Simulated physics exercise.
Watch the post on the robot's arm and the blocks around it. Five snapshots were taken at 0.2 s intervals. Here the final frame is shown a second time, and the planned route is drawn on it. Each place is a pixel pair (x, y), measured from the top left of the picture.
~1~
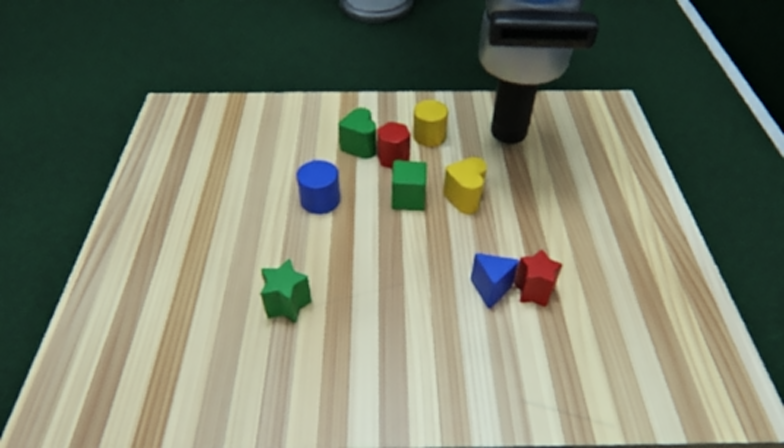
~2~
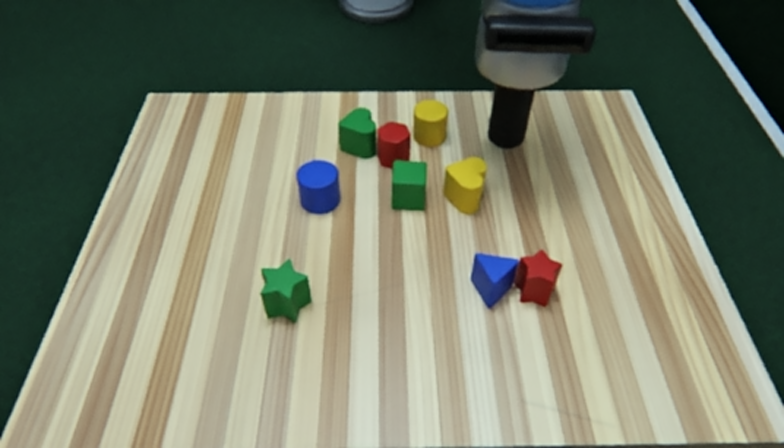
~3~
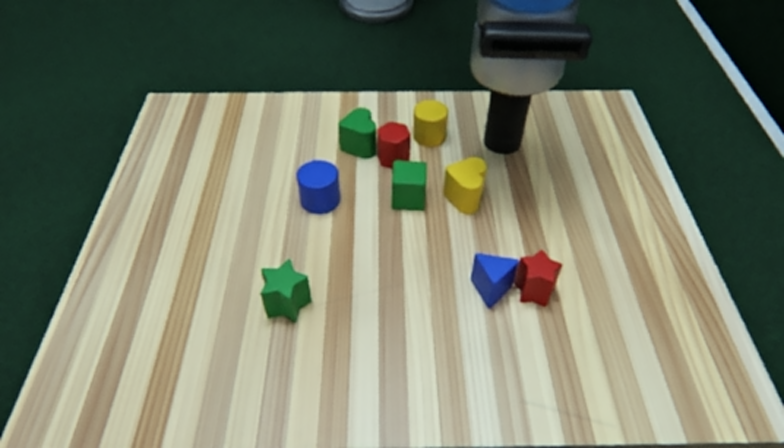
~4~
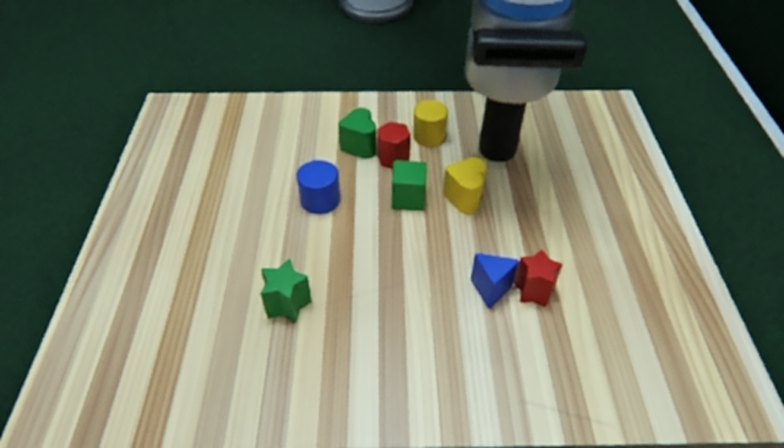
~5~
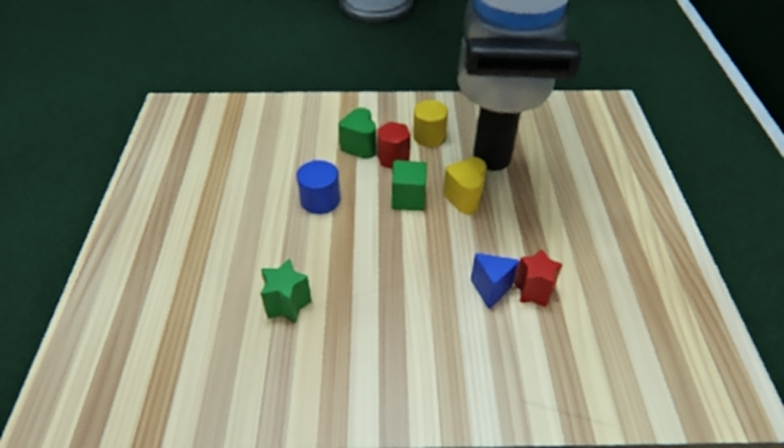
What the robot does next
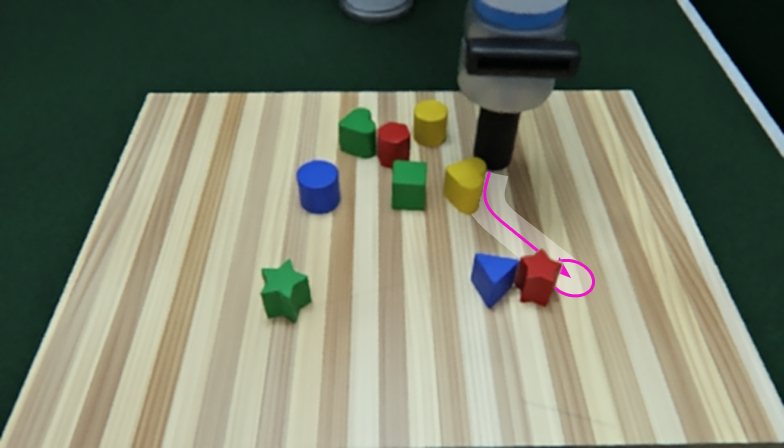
A robot arm's black post moves slowly toward the viewer and slightly left over a striped wooden board, seen from above at an angle by a still camera. Green, red, yellow and blue blocks sit across the upper middle, with a green star lower left and a blue triangle beside a red star lower right. The post draws close to the yellow heart-shaped block, while every block stays still.
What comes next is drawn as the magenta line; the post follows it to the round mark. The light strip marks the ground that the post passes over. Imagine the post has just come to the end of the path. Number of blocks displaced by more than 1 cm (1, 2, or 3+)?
It moves one block.
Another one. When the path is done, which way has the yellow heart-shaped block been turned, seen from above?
It goes clockwise.
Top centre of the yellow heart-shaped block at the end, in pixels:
Its top centre is at about (452, 191).
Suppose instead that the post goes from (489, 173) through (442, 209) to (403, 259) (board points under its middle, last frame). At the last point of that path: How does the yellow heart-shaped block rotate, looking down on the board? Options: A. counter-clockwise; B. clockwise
Letter A.
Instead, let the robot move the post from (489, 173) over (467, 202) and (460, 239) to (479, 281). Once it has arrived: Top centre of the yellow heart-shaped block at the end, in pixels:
The middle of the upper face of the yellow heart-shaped block will lie at about (419, 220) in the picture.
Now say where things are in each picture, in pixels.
In the first frame, lower end of the post (509, 133), tops of blocks, yellow heart-shaped block (468, 171), red star-shaped block (542, 265).
In the second frame, post (506, 138), blocks as before.
In the third frame, post (502, 143), blocks as before.
In the fourth frame, post (497, 151), blocks as before.
In the fifth frame, post (492, 159), yellow heart-shaped block (468, 171), red star-shaped block (542, 265).
The drawn path runs from (489, 173) through (489, 209) and (527, 242) to (571, 278).
On the path given first. One third of the way, post (492, 196); yellow heart-shaped block (452, 191), turned 50° clockwise.
Two thirds of the way, post (531, 229); yellow heart-shaped block (452, 191), turned 50° clockwise.
At the end, post (576, 265); yellow heart-shaped block (452, 191), turned 50° clockwise; red star-shaped block not moved.
